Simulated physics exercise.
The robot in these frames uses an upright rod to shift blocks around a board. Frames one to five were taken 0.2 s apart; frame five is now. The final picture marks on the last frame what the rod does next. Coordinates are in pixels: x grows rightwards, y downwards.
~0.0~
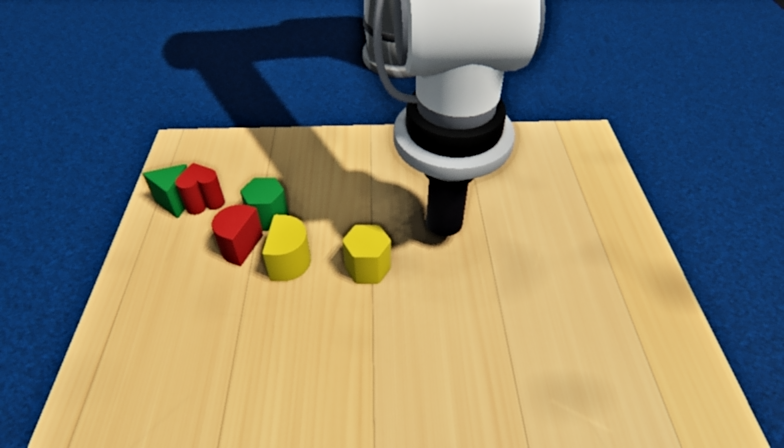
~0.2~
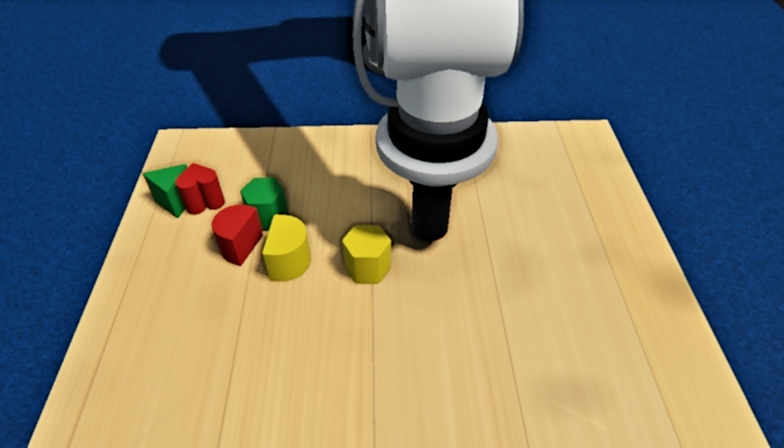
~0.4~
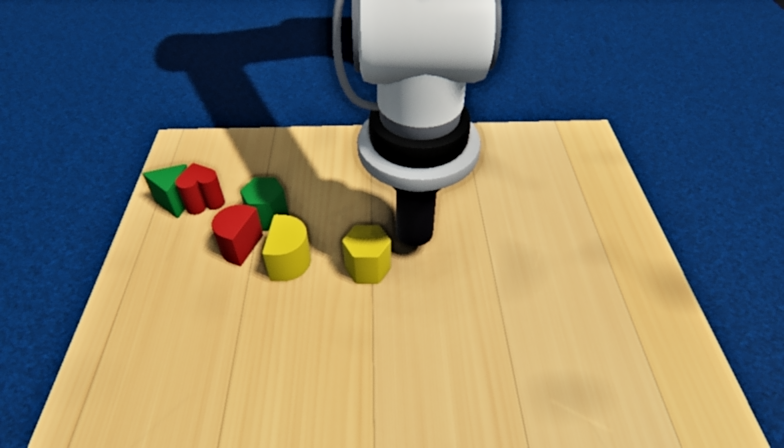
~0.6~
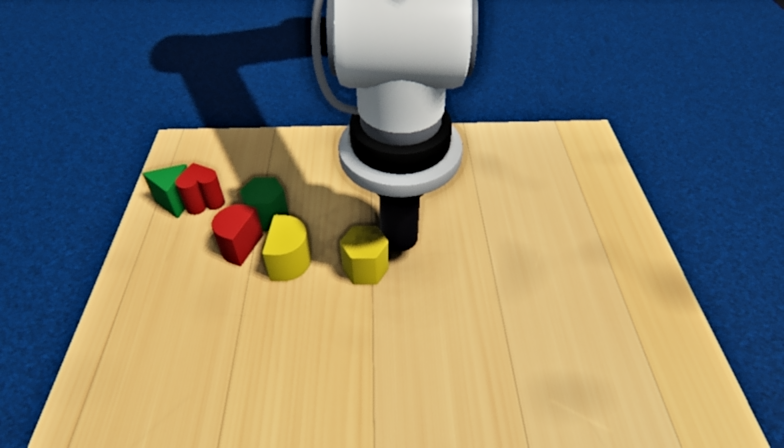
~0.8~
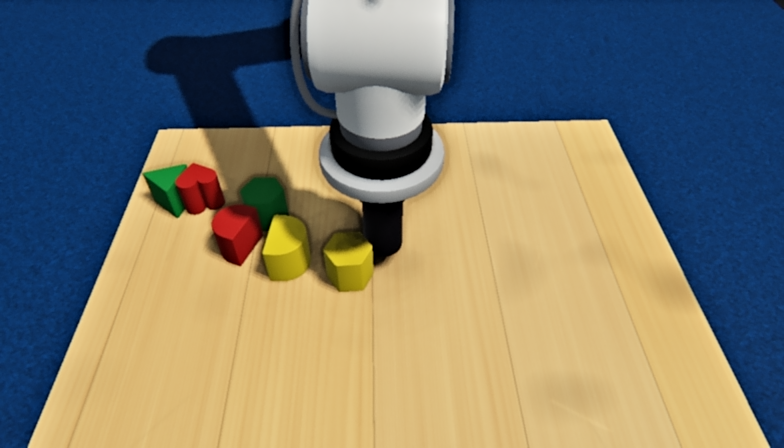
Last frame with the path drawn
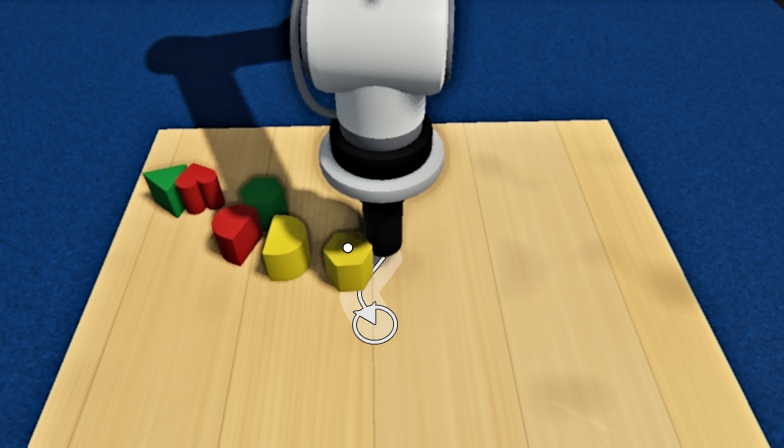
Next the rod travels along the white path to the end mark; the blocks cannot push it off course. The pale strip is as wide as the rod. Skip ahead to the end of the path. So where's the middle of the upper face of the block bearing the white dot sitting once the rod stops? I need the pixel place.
Put as a pixel place, it's (314, 269).
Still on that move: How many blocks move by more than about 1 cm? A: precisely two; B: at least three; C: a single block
It's C.
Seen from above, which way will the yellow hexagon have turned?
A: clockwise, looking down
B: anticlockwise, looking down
My pick is A.
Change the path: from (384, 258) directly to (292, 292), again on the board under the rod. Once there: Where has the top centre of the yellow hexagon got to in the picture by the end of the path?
Its top face will be centred at roughly (249, 291).
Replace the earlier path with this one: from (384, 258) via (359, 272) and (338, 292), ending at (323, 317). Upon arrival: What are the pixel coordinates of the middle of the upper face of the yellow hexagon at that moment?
I expect it at (273, 290).
The drawn path runs from (384, 258) by way of (368, 278) and (361, 301) to (375, 324); the dot is on the yellow hexagon.
On the path given first. Halfway along, rod (359, 275); yellow hexagon (314, 269), turned 35° clockwise.
At the end, rod (374, 310); yellow half-round block not moved; yellow hexagon (314, 269), turned 40° clockwise.
